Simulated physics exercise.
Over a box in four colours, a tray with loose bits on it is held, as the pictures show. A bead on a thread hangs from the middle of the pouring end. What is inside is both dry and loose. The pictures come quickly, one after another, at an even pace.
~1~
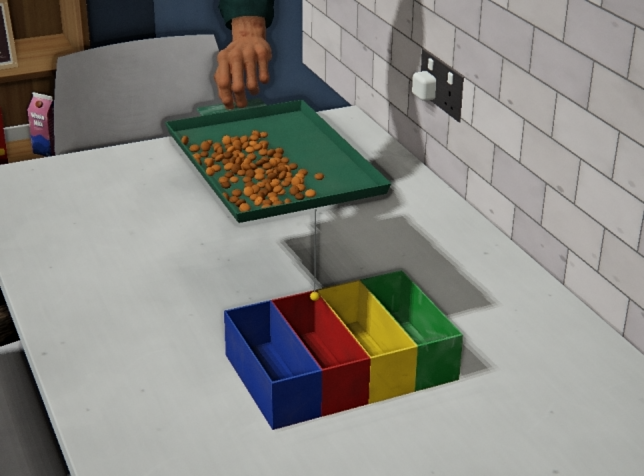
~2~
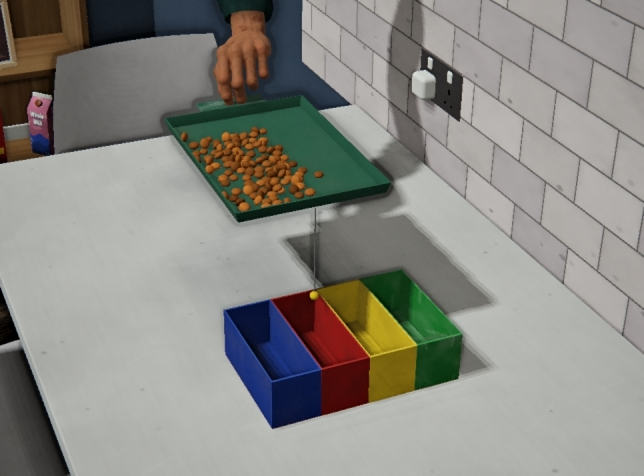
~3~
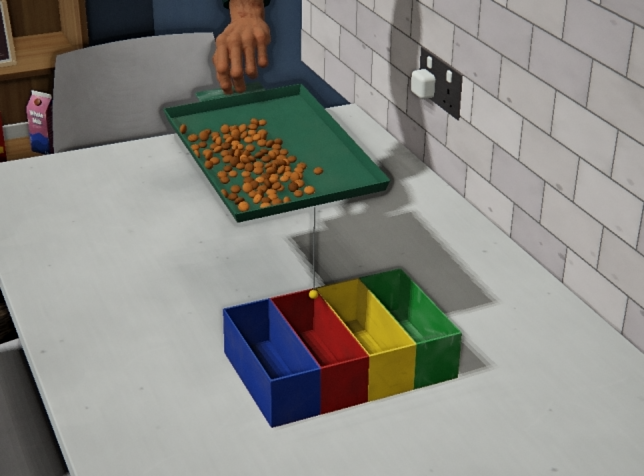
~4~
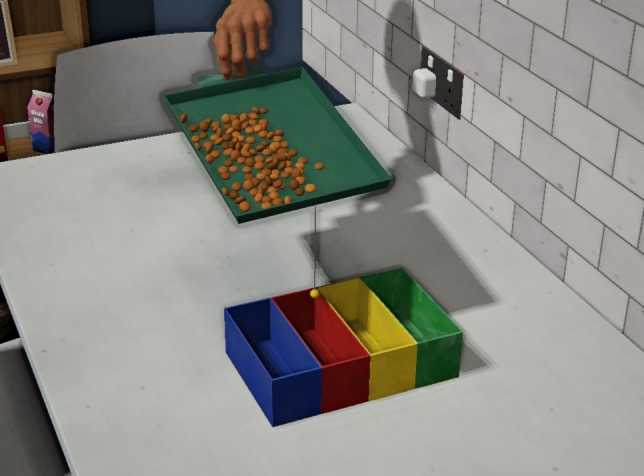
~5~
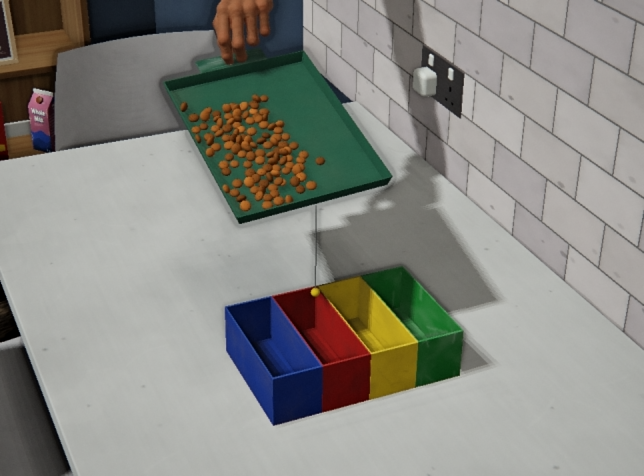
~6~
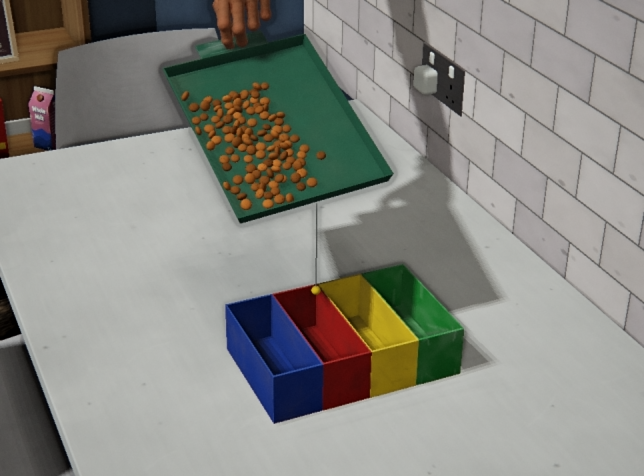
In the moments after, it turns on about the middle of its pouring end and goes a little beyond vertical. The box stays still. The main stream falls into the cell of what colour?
Colour: Blue.
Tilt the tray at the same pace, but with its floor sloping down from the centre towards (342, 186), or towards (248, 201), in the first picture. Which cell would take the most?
Well, with the first heading it's the green cell, and with the second it's the blue one.
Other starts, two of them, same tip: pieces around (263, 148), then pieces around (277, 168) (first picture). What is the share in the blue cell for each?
Respectively 60 and 60 per cent.
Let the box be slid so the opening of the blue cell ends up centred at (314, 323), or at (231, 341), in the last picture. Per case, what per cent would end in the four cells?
Trial 1 near 20 %, trial 2 near 100 %.
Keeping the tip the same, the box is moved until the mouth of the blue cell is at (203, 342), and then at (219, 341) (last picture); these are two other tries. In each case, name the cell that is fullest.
First: That red cell. Second: The cell in red.
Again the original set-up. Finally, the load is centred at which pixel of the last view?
Close to (273, 371) in the last picture.
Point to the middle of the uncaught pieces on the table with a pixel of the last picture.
Roughly at pixel (188, 396).
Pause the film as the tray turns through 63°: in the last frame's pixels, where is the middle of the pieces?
Near (265, 198).
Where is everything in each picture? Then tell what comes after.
The first picture shows corners of the pouring end at (239, 211) and (387, 182), level; middle of the load at (253, 166), bits of cat kibble; bead on its thread at (315, 296); blue cell at (297, 395); red cell at (346, 383); yellow cell at (393, 370); green cell at (439, 358).
The second picture shows corners of the pouring end at (238, 211) and (386, 181), level; middle of the load at (253, 164).
The third picture shows corners of the pouring end at (238, 212) and (386, 179), tipped barely, lowest at the left corner; middle of the load at (252, 159).
The fourth picture shows corners of the pouring end at (239, 213) and (387, 178), tipped a little, lowest at the left corner; middle of the load at (253, 153).
The fifth picture shows corners of the pouring end at (240, 214) and (388, 175), tipped a little, lowest at the left corner; middle of the load at (254, 145).
The sixth picture shows corners of the pouring end at (240, 215) and (389, 172), tipped clearly, lowest at the left corner; middle of the load at (254, 138); blue cell at (298, 389); red cell at (347, 376); yellow cell at (394, 364); green cell at (440, 352).
Soon, tray tipped steeply; nearly all on the tray; a small part falling or outside the box.
A while on, tray tipped past a quarter turn; a small part on the tray; about half in the blue cell; a small part in the red cell; about a third falling or outside the box.
Towards the end, tray tipped past a quarter turn; about two thirds in the blue cell; about a quarter in the red cell; about a quarter falling or outside the box.
Finally, tray tipped past a quarter turn; about two thirds in the blue cell; about a quarter in the red cell; none in the yellow cell; none in the green cell; about a quarter outside the box.
